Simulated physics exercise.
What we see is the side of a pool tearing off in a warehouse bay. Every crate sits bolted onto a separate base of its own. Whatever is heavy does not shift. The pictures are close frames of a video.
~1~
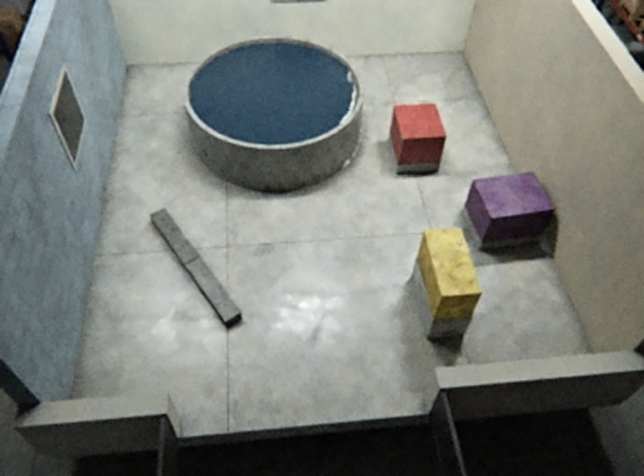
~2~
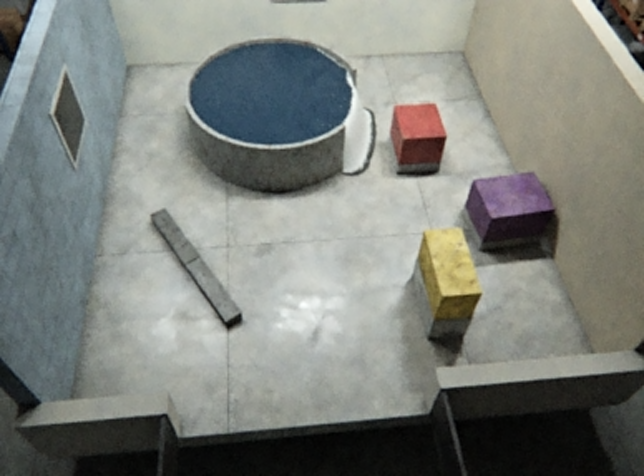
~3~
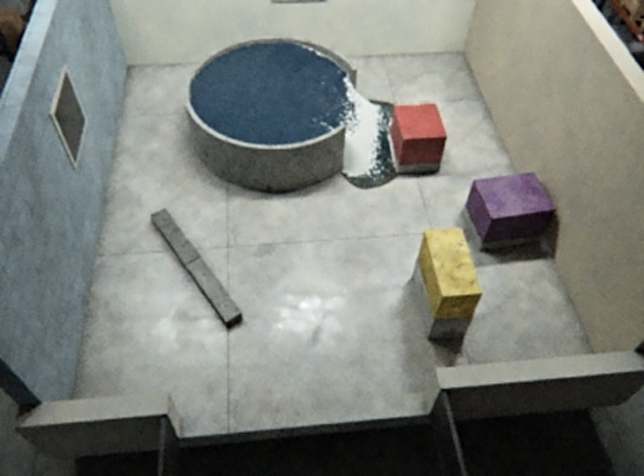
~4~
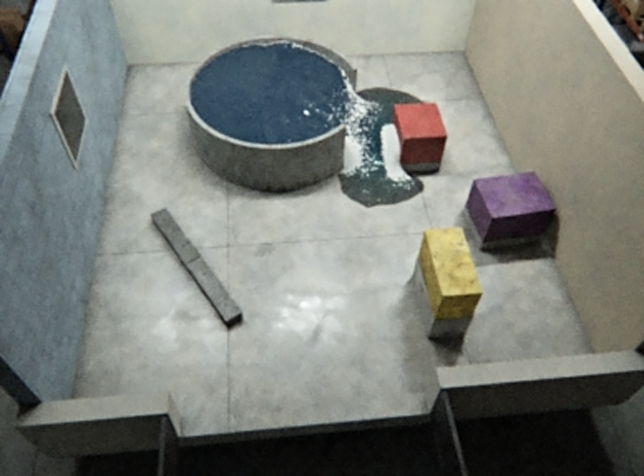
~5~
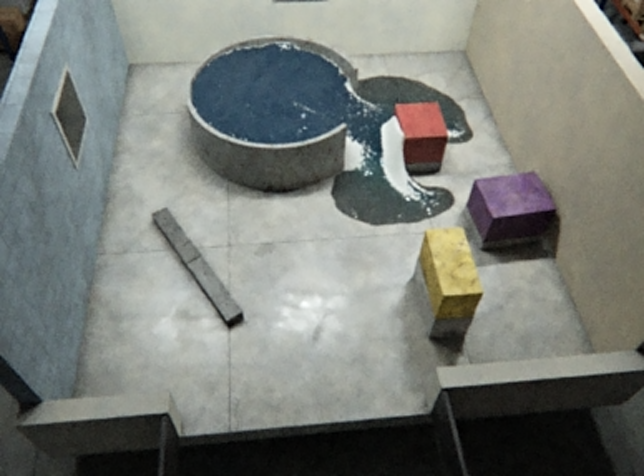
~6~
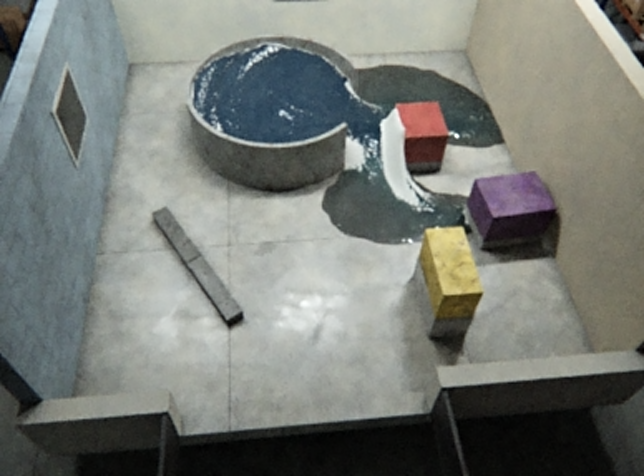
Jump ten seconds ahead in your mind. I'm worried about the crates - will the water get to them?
In the end the red crate is touched by water; the yellow crate remains untouched by water; the purple crate is touched by water.
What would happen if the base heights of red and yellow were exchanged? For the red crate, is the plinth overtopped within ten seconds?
Result: The red crate is hit.
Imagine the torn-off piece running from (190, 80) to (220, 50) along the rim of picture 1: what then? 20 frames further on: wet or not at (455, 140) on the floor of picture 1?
Untouched.
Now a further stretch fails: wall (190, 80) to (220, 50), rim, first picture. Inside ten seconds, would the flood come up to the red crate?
As far as I can tell, the red crate stays clear.
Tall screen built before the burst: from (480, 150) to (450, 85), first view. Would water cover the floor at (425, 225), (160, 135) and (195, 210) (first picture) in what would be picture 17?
Taking the three spots in order: Soaked, spared, spared.
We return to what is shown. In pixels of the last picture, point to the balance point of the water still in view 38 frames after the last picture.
It's close to (353, 156).
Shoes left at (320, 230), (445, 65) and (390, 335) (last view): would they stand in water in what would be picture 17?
Result by point, in sequence: Waterlogged, then waterlogged, then waterlogged.
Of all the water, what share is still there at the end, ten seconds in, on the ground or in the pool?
Result: Close to 78 %.
A moment on, water covers 35 % of the floor; the red crate water round its plinth, the yellow crate water round its plinth, the purple crate water round its plinth.
Next, water covers 50 % of the floor; the red crate water round its plinth, the yellow crate water round its plinth, the purple crate water round its plinth.
Then, water covers 65 % of the floor; the red crate water round its plinth, the yellow crate water round its plinth, the purple crate water round its plinth.
Later, water covers 85 % of the floor; the red crate water round its plinth, the yellow crate water round its plinth, the purple crate water round its plinth.
In the end, water covers 100 % of the floor; the red crate was topped, the yellow crate stayed above the water, the purple crate was topped.
